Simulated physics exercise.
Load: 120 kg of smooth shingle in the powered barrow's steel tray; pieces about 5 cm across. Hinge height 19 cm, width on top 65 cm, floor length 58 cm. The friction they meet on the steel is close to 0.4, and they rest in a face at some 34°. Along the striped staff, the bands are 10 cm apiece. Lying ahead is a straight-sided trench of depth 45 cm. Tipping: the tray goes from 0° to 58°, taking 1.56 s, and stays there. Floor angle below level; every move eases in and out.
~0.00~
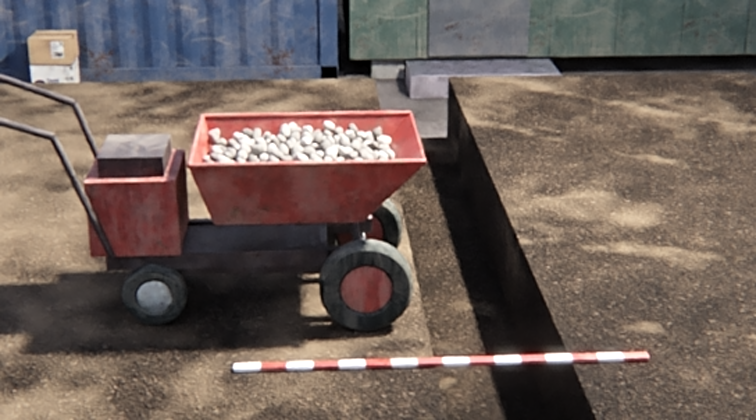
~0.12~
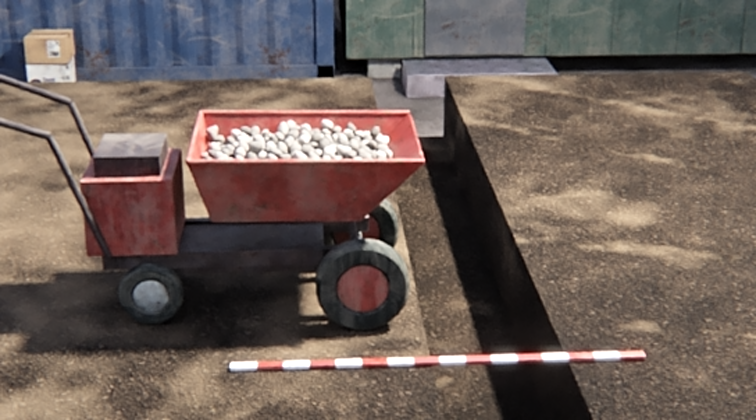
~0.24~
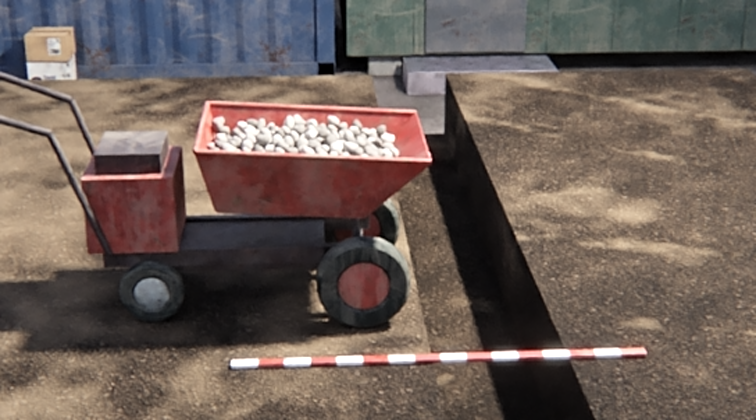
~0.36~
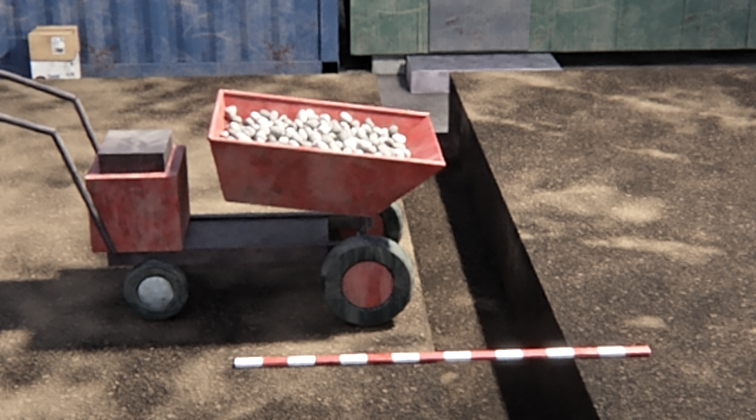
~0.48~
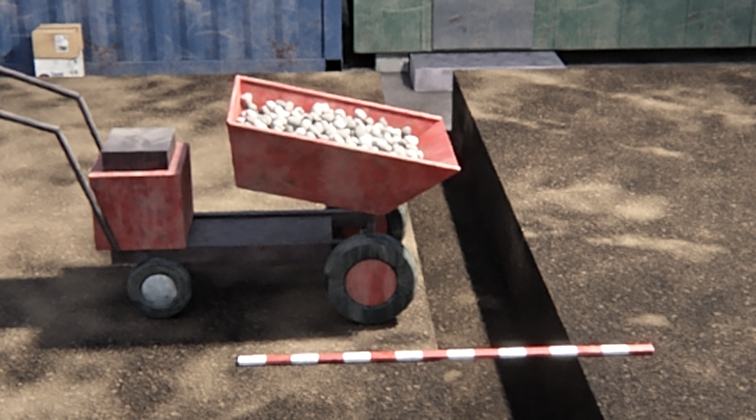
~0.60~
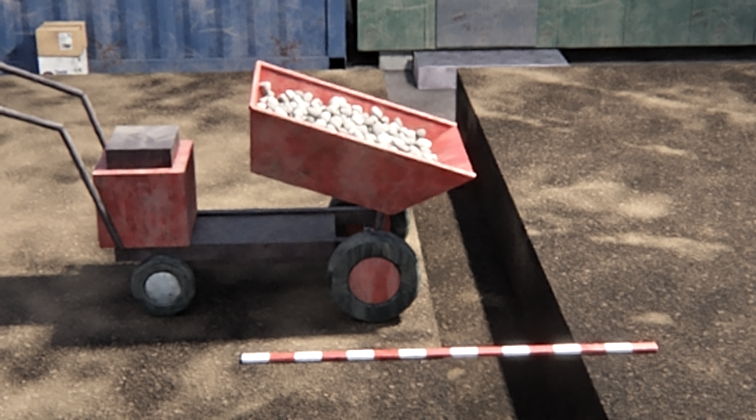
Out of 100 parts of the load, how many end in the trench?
Some 64 out of 100.
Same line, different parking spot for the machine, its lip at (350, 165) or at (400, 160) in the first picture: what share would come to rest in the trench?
Roughly 100 per cent, then 85 per cent.
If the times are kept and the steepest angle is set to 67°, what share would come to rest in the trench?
Trench share: Approx. 55%.
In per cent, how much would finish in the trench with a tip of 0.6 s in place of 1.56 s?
About 45 percent, I'd say.
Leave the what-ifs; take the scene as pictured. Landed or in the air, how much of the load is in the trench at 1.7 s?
Approx. 20 % of the load.
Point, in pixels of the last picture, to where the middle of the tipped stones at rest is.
About (531, 353).
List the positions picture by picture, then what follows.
Lip at (425, 162), floor tilted 0°, highest stones at (300, 141), in the first frame.
The tray is at 1°, its lip at (424, 162); the top of the load is at (281, 137); the stones move at 0.1 m/s on average, in the second frame.
Lip at (431, 162), floor tilted 4°, highest stones at (269, 131); the stones move at 0.3 m/s on average, in the third frame.
The tray is at 8°, its lip at (444, 165); the top of the load is at (254, 120); the stones move at 0.4 m/s on average, in the fourth frame.
The tray is at 13°, its lip at (459, 170); the top of the load is at (270, 109); the stones move at 0.4 m/s on average, in the fifth frame.
The tray is at 19°, its lip at (474, 177); the top of the load is at (284, 98); the stones move at 0.5 m/s on average, in the sixth frame.
After 1.2 s the floor is at 49°; 100 % in the tray; the foremost stones are at (499, 206).
After 1.7 s the floor is at 58°; 61 % in the tray, 21 % in the trench, 18 % past the trench; the foremost stones are at (619, 269).
After 2.0 s the floor is at 58°; 33 % in the tray, 31 % in the trench, 36 % past the trench; the foremost stones are at (690, 252).
After 4.0 s the floor is at 58°; 0 % in the tray, 64 % in the trench, 36 % past the trench; the foremost stones are past the picture's edge.
